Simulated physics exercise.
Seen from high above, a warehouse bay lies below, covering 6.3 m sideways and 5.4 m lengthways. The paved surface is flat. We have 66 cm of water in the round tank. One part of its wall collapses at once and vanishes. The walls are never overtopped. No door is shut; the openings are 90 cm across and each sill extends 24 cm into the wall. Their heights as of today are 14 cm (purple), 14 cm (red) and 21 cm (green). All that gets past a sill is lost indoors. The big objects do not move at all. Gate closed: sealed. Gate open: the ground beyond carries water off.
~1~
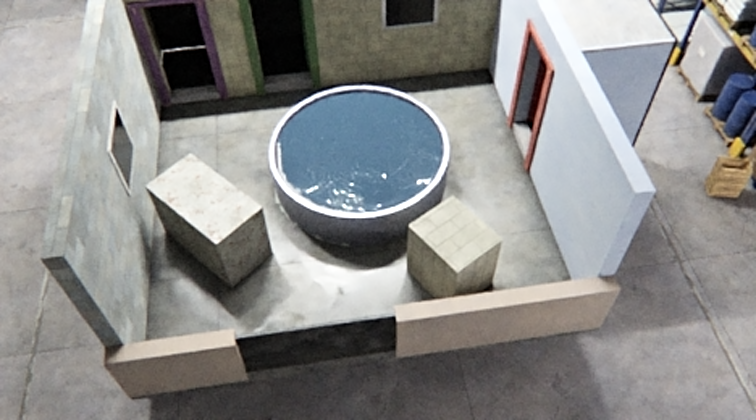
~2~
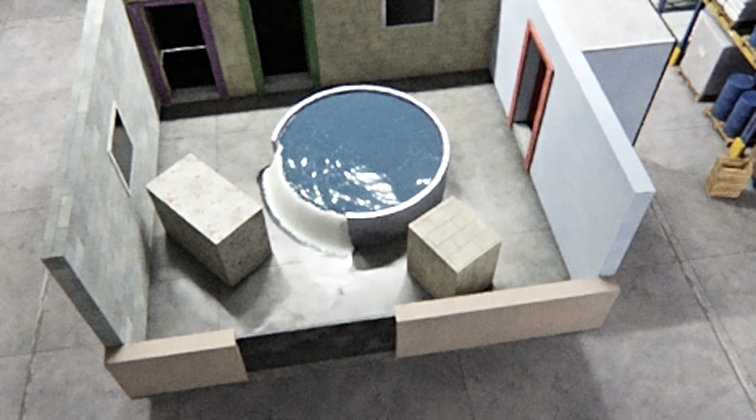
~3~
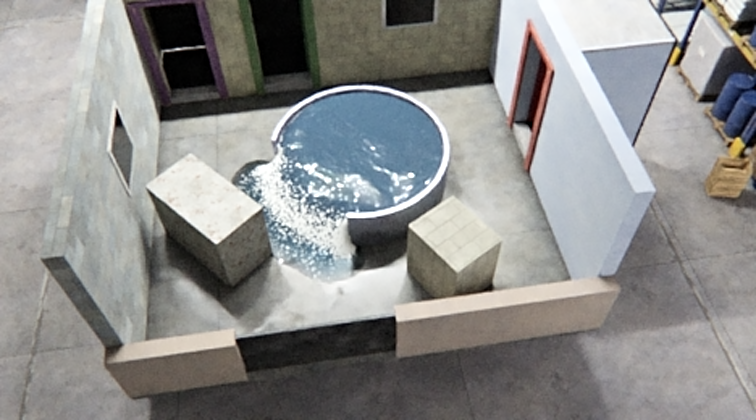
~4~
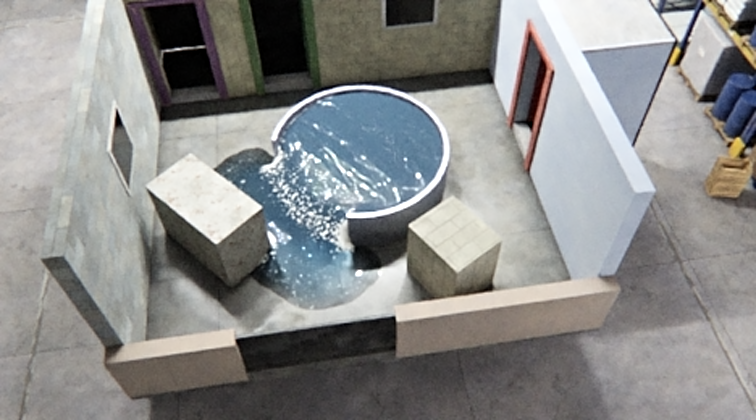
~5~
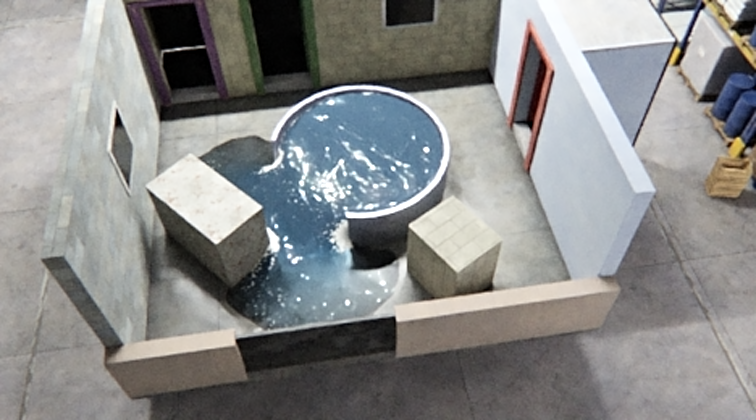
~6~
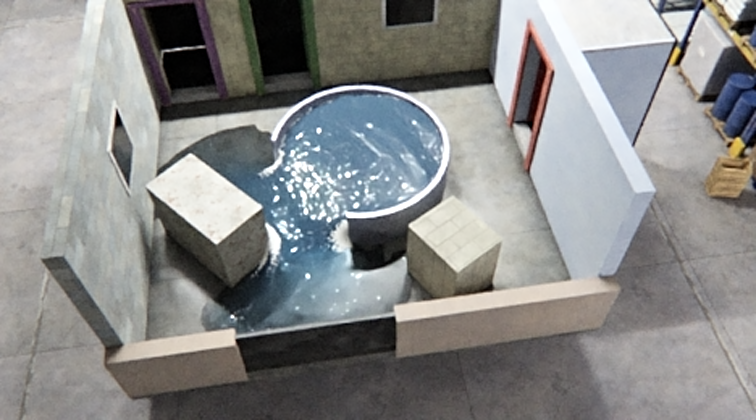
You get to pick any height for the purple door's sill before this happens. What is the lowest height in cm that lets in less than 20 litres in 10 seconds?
33 cm.
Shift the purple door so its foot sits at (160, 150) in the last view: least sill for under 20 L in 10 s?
Around 24 cm would do it.
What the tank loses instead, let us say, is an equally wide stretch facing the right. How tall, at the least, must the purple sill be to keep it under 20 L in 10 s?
The answer is some 13.5 cm.
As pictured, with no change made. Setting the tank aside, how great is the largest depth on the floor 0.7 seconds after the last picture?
Around 52 centimetres.
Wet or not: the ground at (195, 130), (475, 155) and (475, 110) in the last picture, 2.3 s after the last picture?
So, in order, I'd say got wet, then stayed dry, then stayed dry.
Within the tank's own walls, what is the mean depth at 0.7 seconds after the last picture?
The mean depth is about 42 cm.
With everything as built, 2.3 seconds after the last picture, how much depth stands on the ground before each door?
Reading in centimetres: Purple = 33, red = 0, green = 9.
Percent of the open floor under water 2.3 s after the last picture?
Approximately 60 %.
Then, 0.7 s after the last picture water covers 35 % of the floor, deepest (52 cm) near (256, 231); it has not reached the purple door.
Then, 2.3 s after the last picture water covers 60 % of the floor, deepest (38 cm) near (152, 254); 33 cm at the purple door, 128 litres in over its 14 cm sill.
Then, 9.3 s after the last picture water covers 95 % of the floor, deepest (20 cm) near (572, 309); 15 cm at the purple door, 306 litres in over its 14 cm sill.
At the purple door as built, the water peaked near 35 cm, 1.7 s after the last picture.
Run again over the same 10 s with other heights there, 47 litres in over 28 cm, 7 litres over 37.5 cm. The limit of 20 litres is kept from about 33 cm up.
